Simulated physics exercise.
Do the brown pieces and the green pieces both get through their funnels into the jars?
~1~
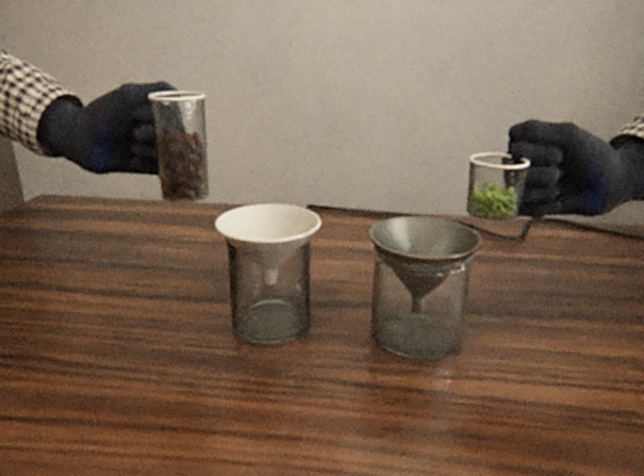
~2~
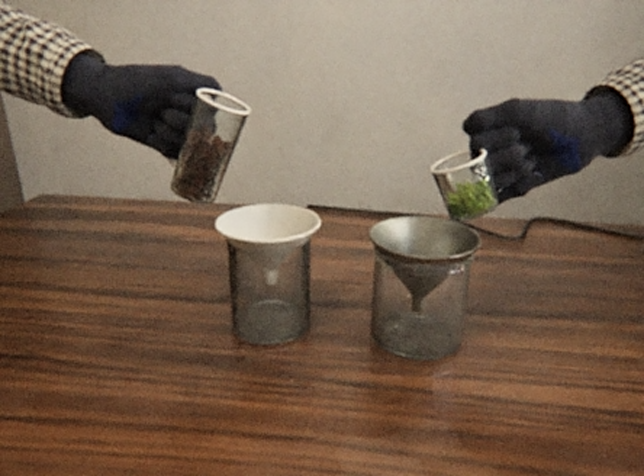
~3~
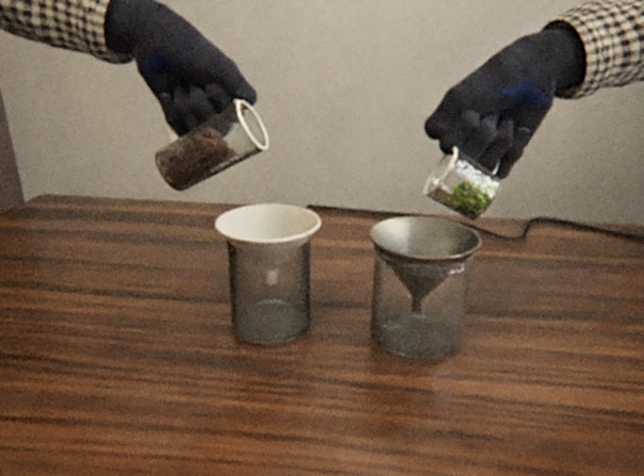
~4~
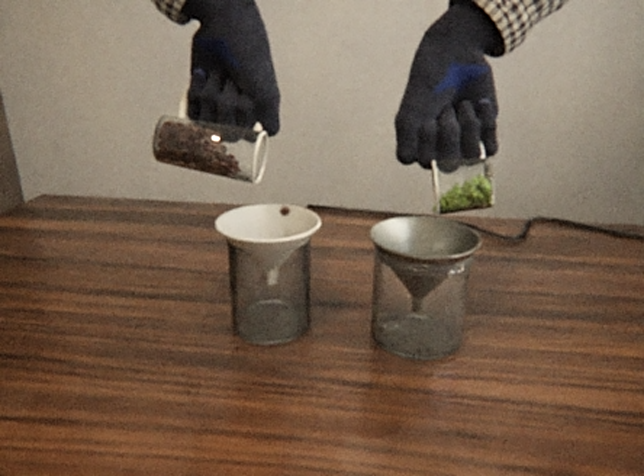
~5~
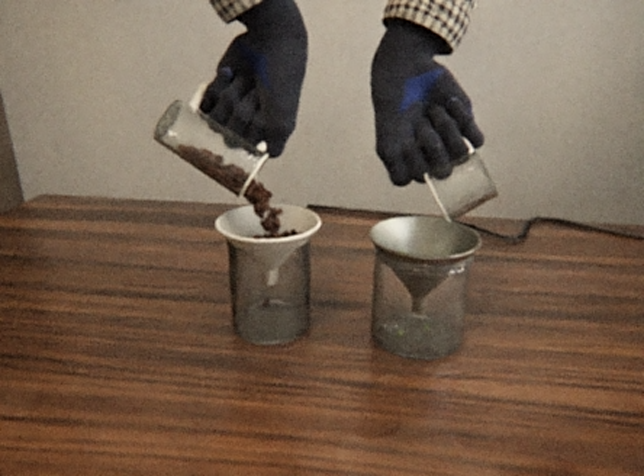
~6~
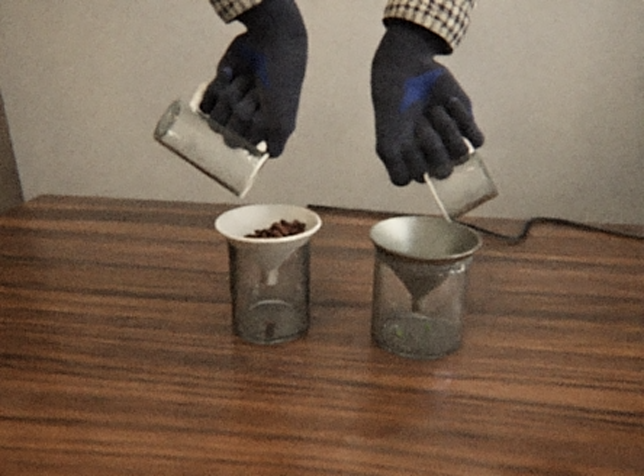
No, both funnels get blocked. Nearly all of the brown pieces on the left and the green pieces on the right stay stuck above the jars.
